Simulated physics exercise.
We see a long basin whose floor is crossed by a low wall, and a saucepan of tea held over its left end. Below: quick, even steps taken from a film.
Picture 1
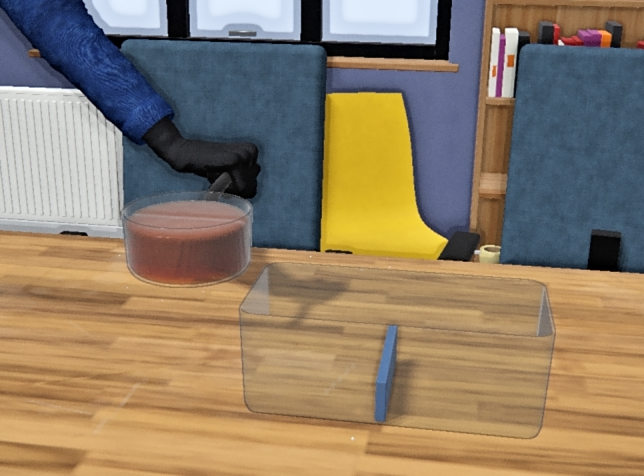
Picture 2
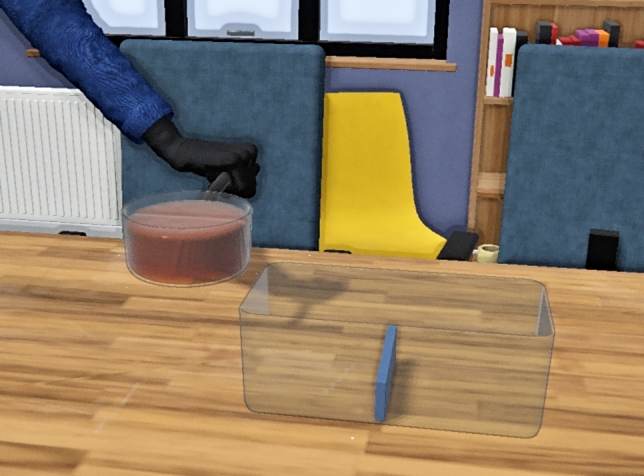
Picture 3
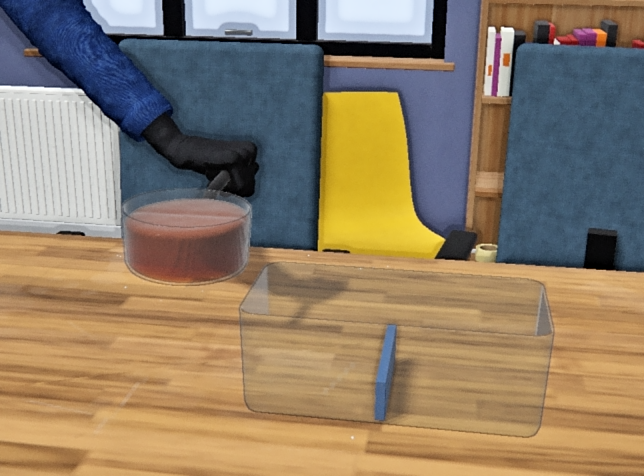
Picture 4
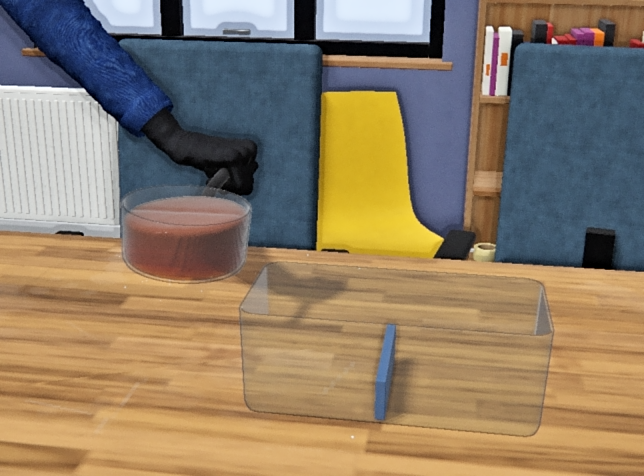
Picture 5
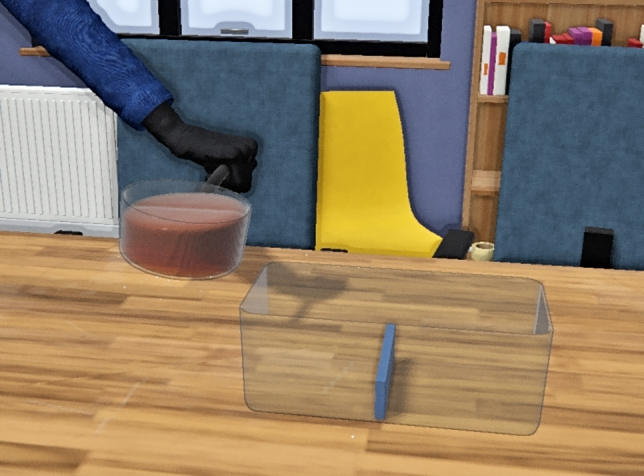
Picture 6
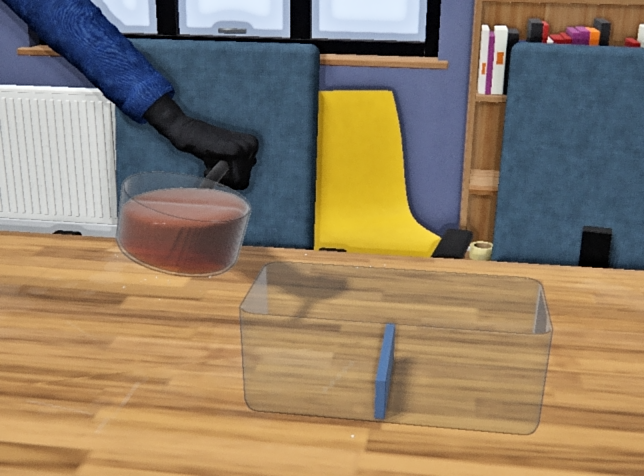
In the video, a blue-sleeved arm with a black hand holds a clear saucepan of reddish-brown tea near the left end of a long transparent basin with a low blue wall, slowly tilting the pan slightly to the right.
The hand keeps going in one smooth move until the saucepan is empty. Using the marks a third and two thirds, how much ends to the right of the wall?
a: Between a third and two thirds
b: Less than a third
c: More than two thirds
The answer is b.
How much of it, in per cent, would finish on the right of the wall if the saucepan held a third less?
Roughly 5 in a hundred.
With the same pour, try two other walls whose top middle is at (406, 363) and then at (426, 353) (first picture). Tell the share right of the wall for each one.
In order, near 15 and 10 in a hundred.
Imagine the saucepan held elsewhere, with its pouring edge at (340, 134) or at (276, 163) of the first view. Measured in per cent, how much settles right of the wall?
Near 90 % and 50 %.
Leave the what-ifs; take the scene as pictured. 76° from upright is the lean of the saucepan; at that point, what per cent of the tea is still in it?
It still holds close to 50 per cent at that lean.
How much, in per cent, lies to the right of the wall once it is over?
I'd say close to 10 per cent.
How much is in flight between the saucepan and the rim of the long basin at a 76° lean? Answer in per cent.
It's close to 35 %.
A moment on, the saucepan is tipped on its side and 49 per cent is still to pour, 14 is left of the wall and 0 right of it.
Next, the saucepan is tipped right over and 4 per cent is still to pour, 84 is left of the wall and 2 right of it.
Then the saucepan is tipped right over and 0 per cent is still to pour, 94 is left of the wall and 5 right of it.
Later the saucepan is tipped right over and 0 per cent is still to pour, 90 is left of the wall and 9 right of it.
In the end 87 per cent lies left of the wall, 12 right of it and 1 outside.
